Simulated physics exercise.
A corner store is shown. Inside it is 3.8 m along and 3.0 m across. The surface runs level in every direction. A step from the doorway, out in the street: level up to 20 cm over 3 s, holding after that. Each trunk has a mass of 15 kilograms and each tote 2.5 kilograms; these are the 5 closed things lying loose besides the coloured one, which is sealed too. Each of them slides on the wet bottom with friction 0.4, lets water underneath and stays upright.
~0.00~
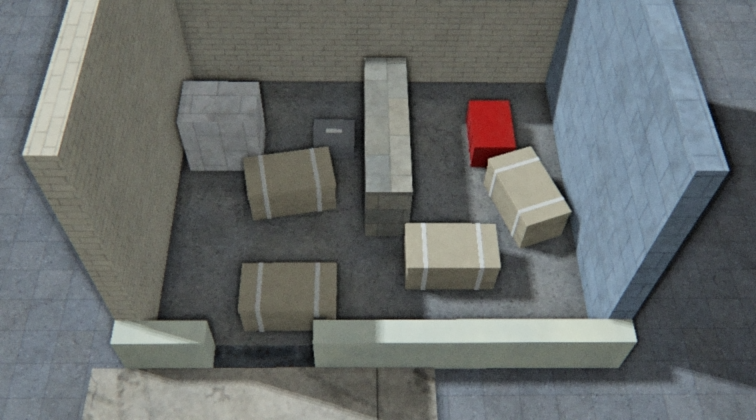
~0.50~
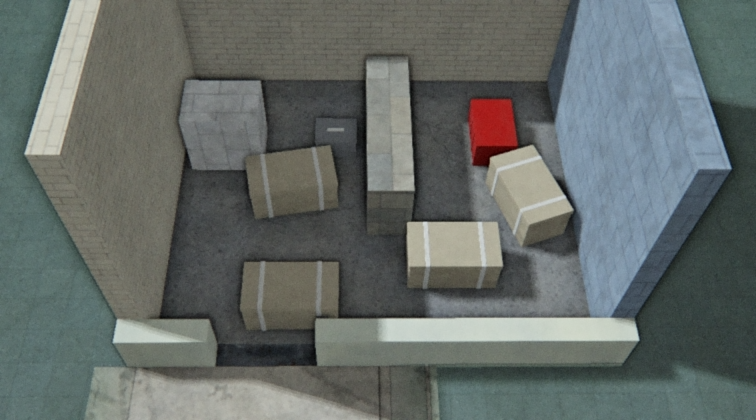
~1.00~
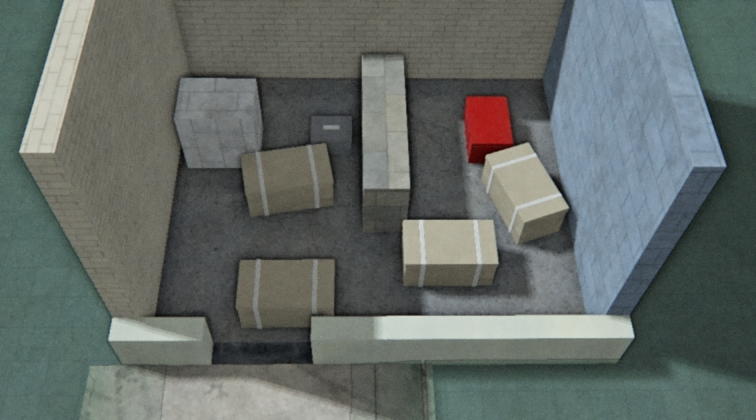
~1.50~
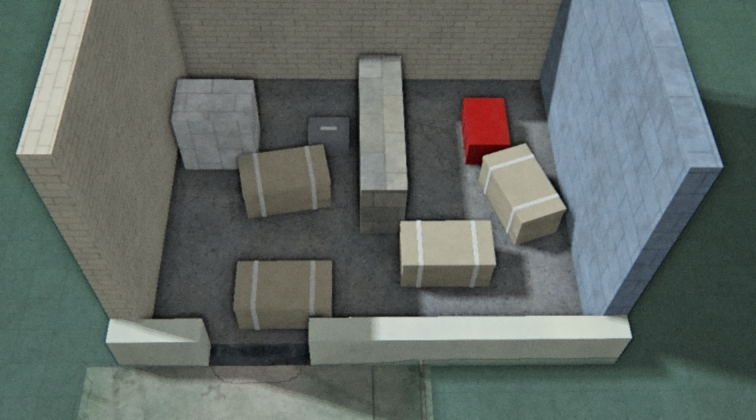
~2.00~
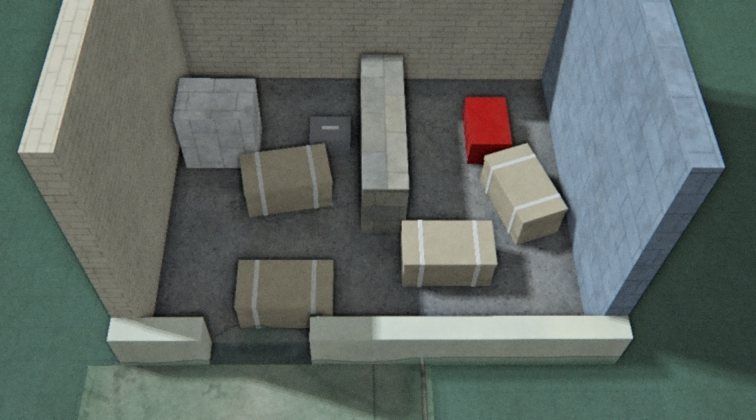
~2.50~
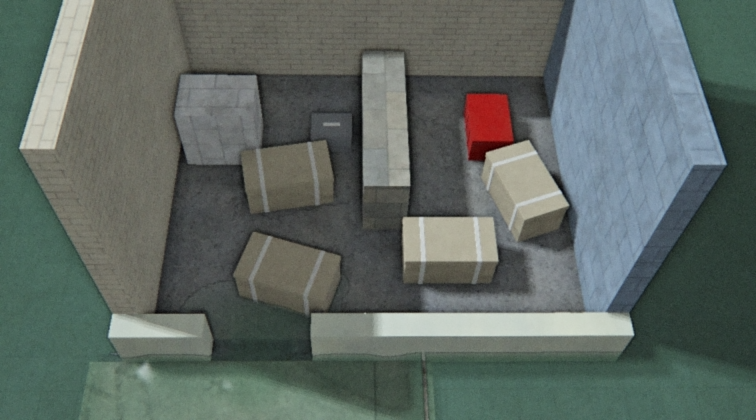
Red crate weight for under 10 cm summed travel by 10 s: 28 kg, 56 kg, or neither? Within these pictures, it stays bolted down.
28 kg.
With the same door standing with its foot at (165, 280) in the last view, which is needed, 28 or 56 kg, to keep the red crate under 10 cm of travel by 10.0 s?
Then the lighter mass works.
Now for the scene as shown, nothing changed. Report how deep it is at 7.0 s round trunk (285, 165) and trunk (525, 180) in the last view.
Close to 10 and 2 centimetres.
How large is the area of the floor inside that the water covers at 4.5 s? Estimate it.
Somewhere around 5.5 m2, roughly.
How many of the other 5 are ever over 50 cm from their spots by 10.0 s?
I get 3.
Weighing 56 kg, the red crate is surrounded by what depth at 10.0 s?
5 cm, roughly.
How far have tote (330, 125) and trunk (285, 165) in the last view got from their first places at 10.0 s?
One is off by 80 cm, the other by 80 cm, in the order asked.
After 3.5 s the red crate would be 0 cm from its start with 28 kg and 0 cm from its start with 56 kg; 0 cm of water round it then.
After 4.5 s the red crate would be 0 cm from its start with 28 kg and 0 cm from its start with 56 kg; 0 cm of water round it then.
After 7.0 s the red crate would be 0 cm from its start with 28 kg and 0 cm from its start with 56 kg; 2 cm of water round it then.
After 10.0 s the red crate would be 0 cm from its start with 28 kg and 0 cm from its start with 56 kg; 5 cm of water round it then.
